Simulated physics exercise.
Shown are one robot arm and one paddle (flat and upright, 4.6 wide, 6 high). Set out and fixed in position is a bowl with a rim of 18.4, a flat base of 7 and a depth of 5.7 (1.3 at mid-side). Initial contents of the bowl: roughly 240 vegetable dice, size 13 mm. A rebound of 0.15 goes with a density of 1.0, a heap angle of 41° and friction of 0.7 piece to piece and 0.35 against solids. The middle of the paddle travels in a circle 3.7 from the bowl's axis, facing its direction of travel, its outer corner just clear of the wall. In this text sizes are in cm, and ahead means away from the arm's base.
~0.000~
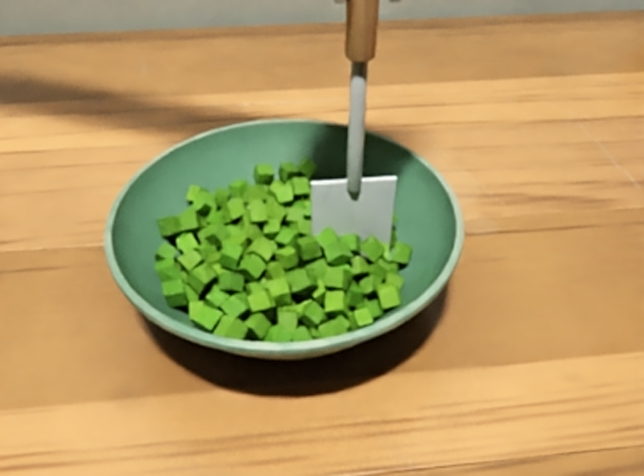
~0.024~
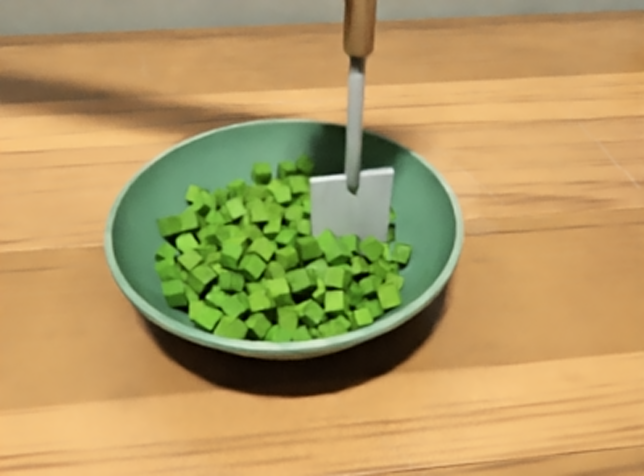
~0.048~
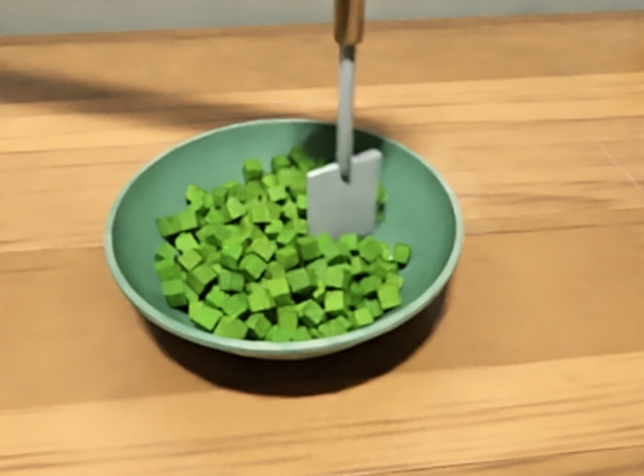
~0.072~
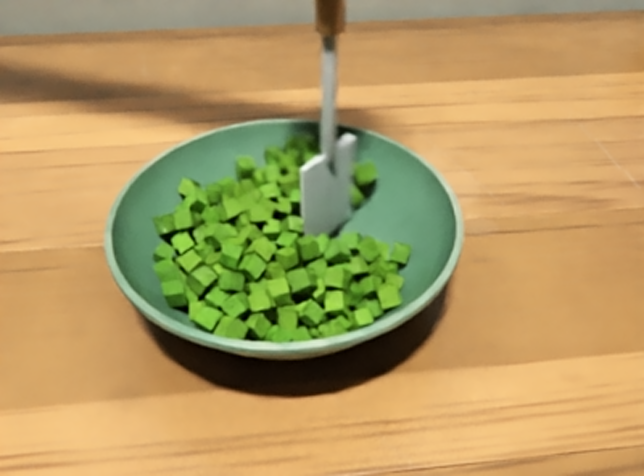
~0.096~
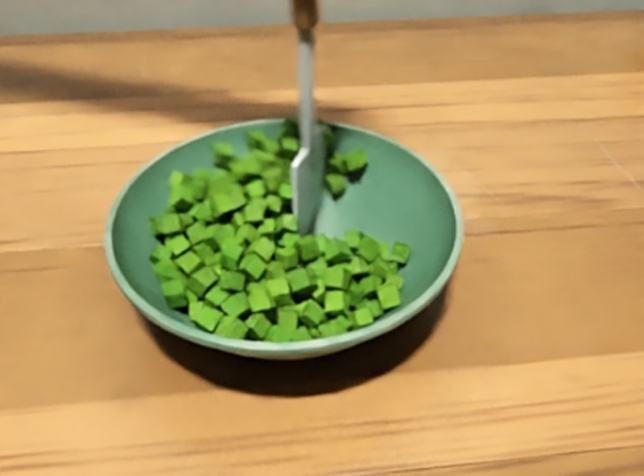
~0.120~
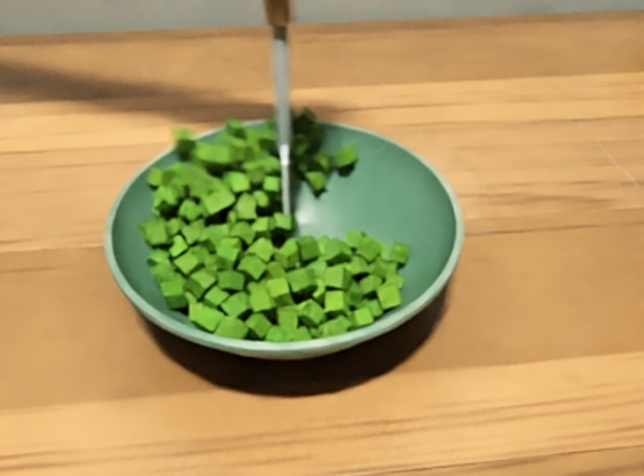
In this clip, a flat metal paddle on an upright handle sweeps leftward through green cubes in a teal bowl on a wooden surface, turning edge-on as it pushes cubes toward the upper left and bares the bowl's right side.
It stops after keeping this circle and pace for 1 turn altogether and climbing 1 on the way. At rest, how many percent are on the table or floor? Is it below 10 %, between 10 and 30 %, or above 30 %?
Above 30 %.
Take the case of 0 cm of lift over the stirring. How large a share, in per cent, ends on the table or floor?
40 per cent, roughly.
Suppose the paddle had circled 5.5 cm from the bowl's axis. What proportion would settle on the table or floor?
Near 25 %.
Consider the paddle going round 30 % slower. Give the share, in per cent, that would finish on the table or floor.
Estimated share: About 20 per cent.
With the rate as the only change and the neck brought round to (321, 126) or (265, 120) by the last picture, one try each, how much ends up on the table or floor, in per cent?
Some 20 and 50 %.
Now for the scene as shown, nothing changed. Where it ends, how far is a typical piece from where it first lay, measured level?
Something like 10 centimetres, give or take.
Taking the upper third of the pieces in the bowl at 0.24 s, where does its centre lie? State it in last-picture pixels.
Look near (193, 267) for its middle.
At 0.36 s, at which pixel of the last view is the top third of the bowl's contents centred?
(378, 270).
By 0.24 s, 189° round, highest piece 9 above the table; 220 in the bowl, 23 in flight or on the tool.
By 0.36 s, 291° round, highest piece 9 above the table; 176 in the bowl, 30 on the table or floor, 37 in flight or on the tool.
By 0.62 s, 0° round, highest piece 6 above the table; 143 in the bowl, 100 on the table or floor.
By 1.32 s, 0° round, highest piece 6 above the table; 143 in the bowl, 100 on the table or floor.
Final count, 143 in the bowl, 100 on the table or floor. That is 41 % on the table or floor.
